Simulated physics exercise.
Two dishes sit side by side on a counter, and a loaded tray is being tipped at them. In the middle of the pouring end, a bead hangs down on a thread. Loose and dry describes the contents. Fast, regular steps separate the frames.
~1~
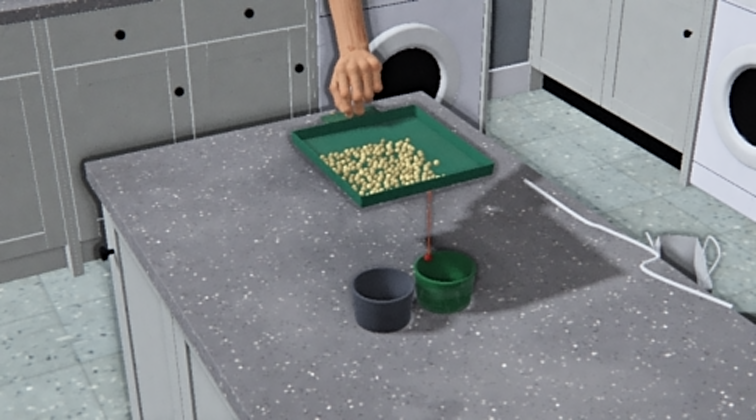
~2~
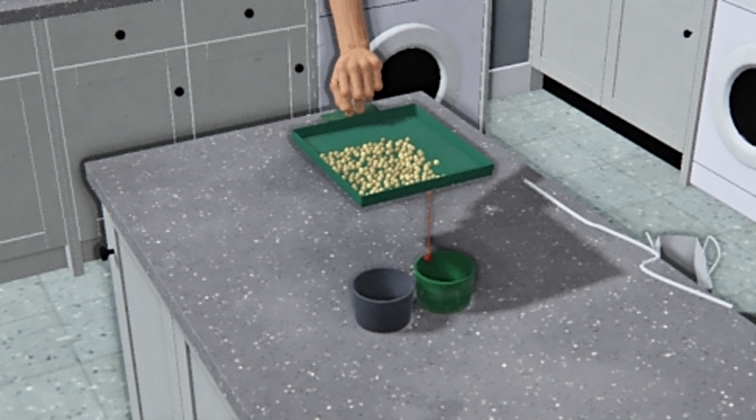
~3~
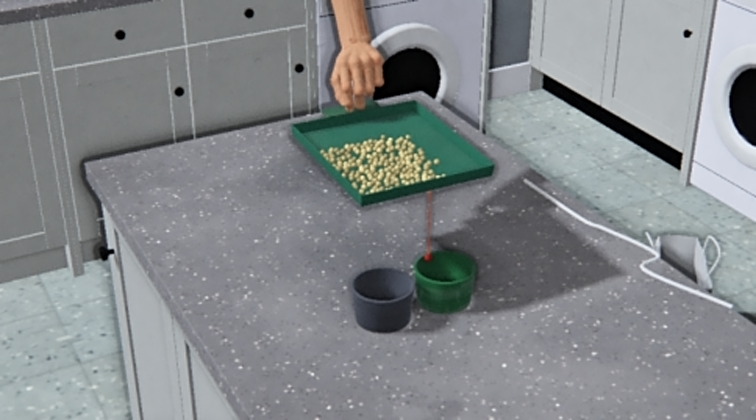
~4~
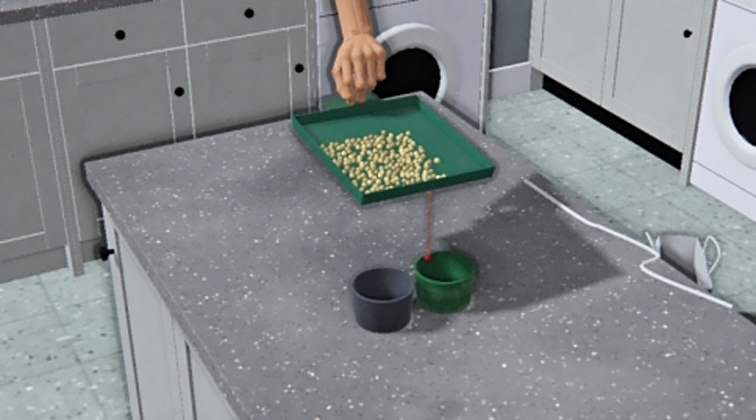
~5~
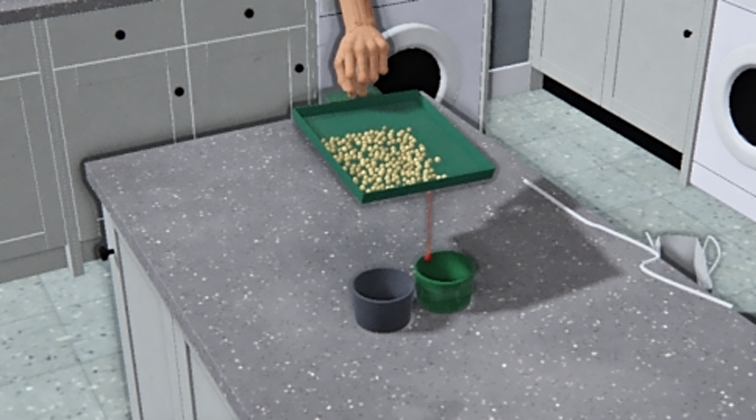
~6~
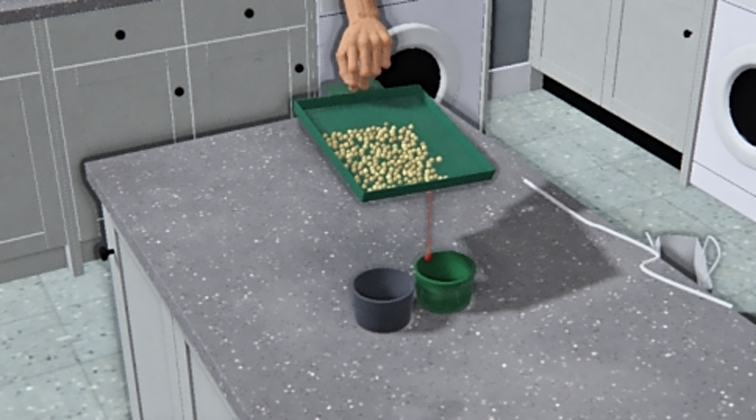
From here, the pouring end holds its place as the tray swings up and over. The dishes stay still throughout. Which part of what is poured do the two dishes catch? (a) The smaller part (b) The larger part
(a) The smaller part.
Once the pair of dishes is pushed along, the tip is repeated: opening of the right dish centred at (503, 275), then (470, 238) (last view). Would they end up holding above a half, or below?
Taking them in turn, it's short of half and then short of half.
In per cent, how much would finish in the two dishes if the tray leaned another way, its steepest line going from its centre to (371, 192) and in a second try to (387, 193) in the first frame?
Shares: About 70 in a hundred, then about 90 in a hundred.
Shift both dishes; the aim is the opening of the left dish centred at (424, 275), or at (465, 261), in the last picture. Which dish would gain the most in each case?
The dish at right, then the dish at left.
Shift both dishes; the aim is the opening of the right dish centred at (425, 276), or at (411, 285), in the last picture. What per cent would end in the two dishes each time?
First 0 per cent, second 0 per cent.
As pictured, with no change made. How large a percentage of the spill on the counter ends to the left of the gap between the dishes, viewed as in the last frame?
Share to the left: Near 0 per cent.
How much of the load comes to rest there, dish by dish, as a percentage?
0 per cent goes to the left dish and 20 per cent to the right dish.
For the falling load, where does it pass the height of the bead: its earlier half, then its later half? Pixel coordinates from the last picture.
Initially about (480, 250); subsequently about (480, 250).
Soon after the last picture, tray tipped steeply; all on the tray.
A little later, tray tipped right over; nearly all on the tray; a stray few outside both.
Later still, tray tipped past a quarter turn; a small part in the right dish; most outside both.
At rest, tray tipped past a quarter turn; none in the left dish; a small part in the right dish; most outside both.
